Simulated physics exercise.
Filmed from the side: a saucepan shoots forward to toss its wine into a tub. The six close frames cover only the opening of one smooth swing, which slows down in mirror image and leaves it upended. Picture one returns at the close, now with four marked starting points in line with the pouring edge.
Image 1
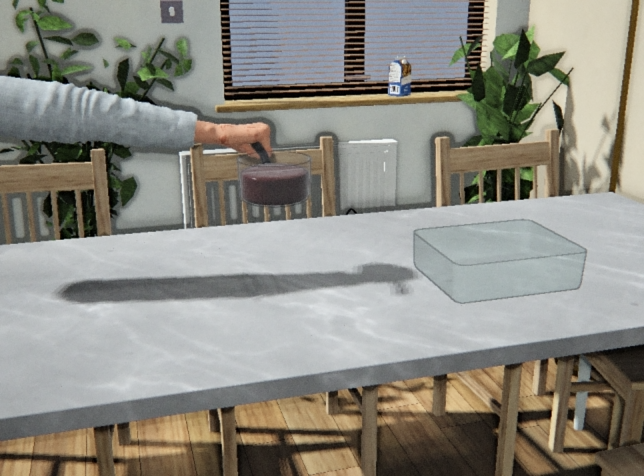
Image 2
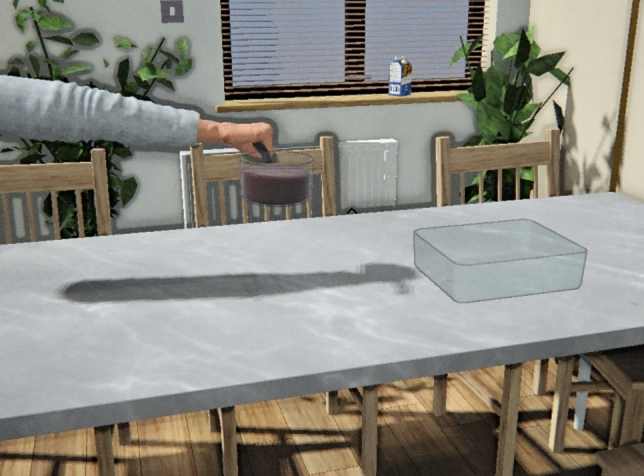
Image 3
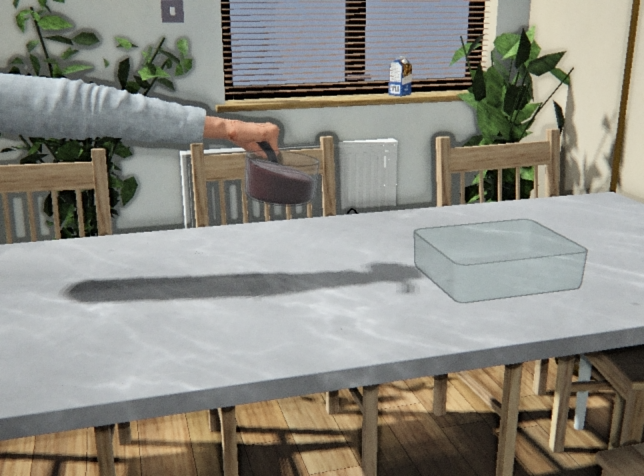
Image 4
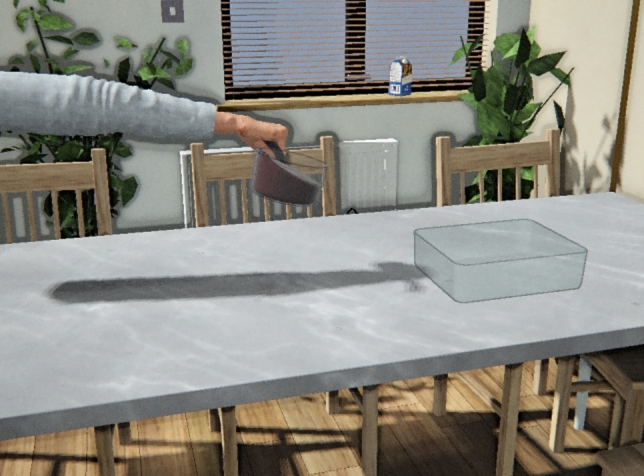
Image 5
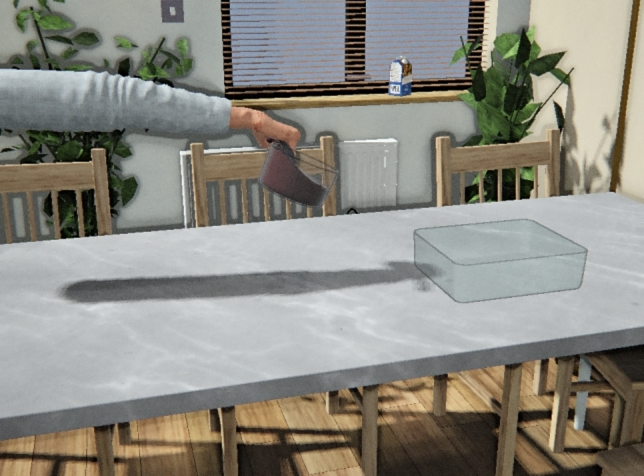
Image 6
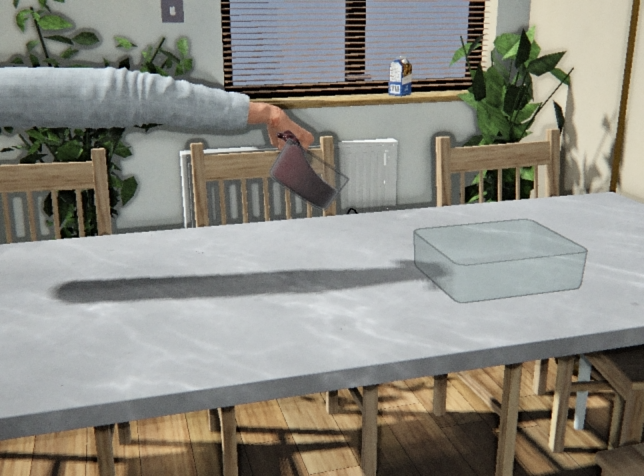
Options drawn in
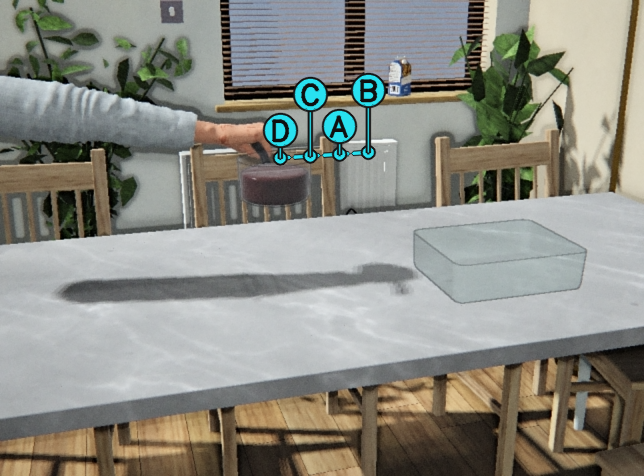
A hand holds a pan of dark liquid above a table and steadily tips it rightward.
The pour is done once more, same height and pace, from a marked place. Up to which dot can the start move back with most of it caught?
Take D.
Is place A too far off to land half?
No, not at all.
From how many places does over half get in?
All of them.
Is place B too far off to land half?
No, not at all.
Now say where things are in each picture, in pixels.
The first picture shows upright, lip at (308, 156); tub from (452, 303) to (579, 287); nothing has left yet.
The second picture shows upright, lip at (311, 156); nothing has left yet.
The third picture shows tipped about 7°, lip at (317, 159); nothing has left yet.
The fourth picture shows tipped about 14°, lip at (325, 163); nothing has left yet.
The fifth picture shows tipped about 24°, lip at (336, 169); wine is over the rim, down to (280, 148).
The sixth picture shows tipped about 36°, lip at (346, 176); wine is over the rim, down to (298, 143).
On the marked copy, A at (339, 154); B at (368, 152); C at (310, 156); D at (280, 158).
With A, about 71 % lands in the tub, 6 % falls short and 23 % goes beside or beyond.
With B, about 85 % lands in the tub, 10 % falls short and 5 % goes beside or beyond.
With C, about 65 % lands in the tub, 8 % falls short and 26 % goes beside or beyond.
With D, about 62 % lands in the tub, 20 % falls short and 18 % goes beside or beyond.
